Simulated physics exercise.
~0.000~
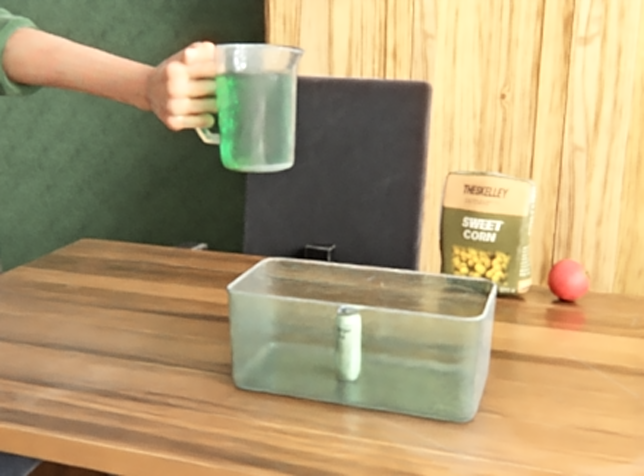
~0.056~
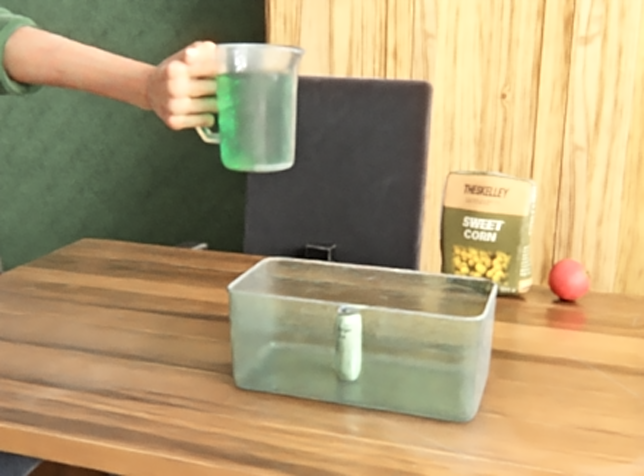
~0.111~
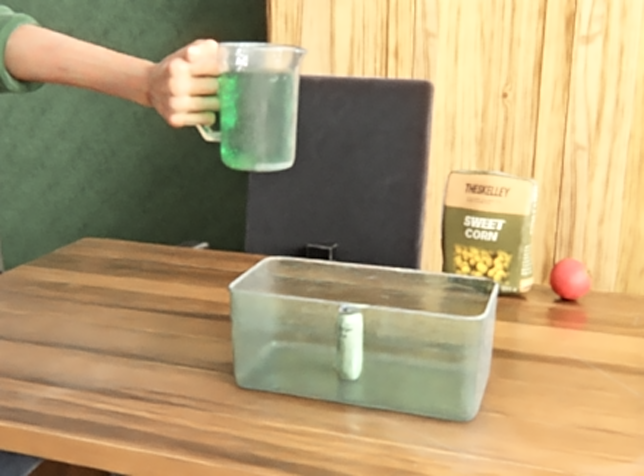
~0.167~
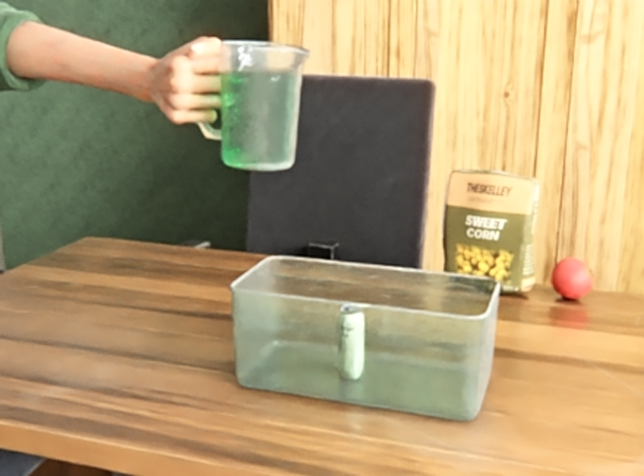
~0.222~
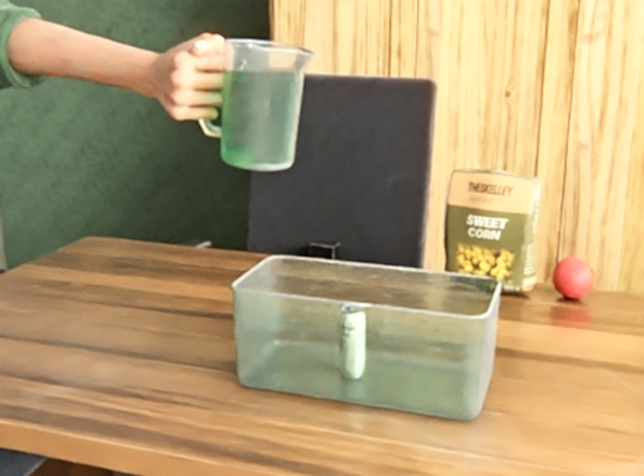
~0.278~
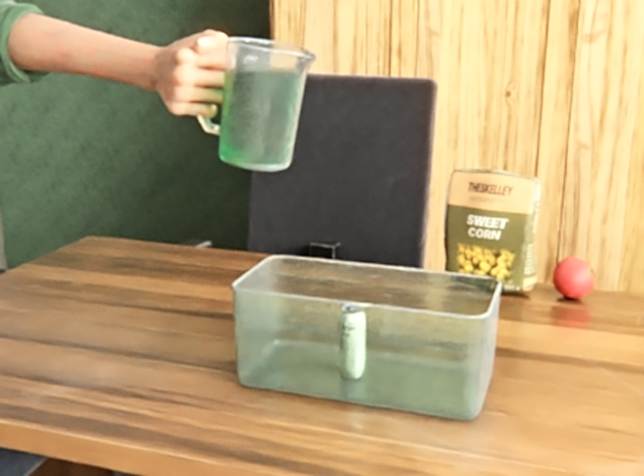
A hand holding a clear jug of water above a glass basin on a wooden table, slowly tilting it slightly to the right.
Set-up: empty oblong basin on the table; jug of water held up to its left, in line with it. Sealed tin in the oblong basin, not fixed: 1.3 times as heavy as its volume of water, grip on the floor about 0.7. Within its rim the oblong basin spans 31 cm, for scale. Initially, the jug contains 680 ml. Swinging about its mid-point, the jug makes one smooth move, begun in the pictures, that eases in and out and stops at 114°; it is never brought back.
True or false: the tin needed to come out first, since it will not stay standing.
False.
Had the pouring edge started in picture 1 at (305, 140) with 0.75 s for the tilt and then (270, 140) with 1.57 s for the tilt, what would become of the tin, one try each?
First it tips over; then it tips over.
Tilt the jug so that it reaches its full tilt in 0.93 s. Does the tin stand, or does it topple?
Then the tin does not tip.
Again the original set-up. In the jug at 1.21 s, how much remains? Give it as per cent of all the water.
What remains is about 36 percent of it all.
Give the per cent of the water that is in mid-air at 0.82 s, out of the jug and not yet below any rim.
About 8 per cent.
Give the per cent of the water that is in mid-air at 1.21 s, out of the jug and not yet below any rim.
28 per cent, roughly.
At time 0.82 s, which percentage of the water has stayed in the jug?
Roughly 92 per cent.
Then, 0.82 s in, the tilt is 61° and 92 per cent is still to pour; the tin stands where it began.
Then, 1.21 s in, the tilt is 100° and 37 per cent is still to pour; the tin stands where it began.
Then, 1.62 s in, the tilt is 114° and 1 per cent is still to pour; the tin stands where it began.
Then, 2.07 s in, the tilt is 114° and 0 per cent is still to pour; the tin stands where it began.
Finally, the tin stands where it began.
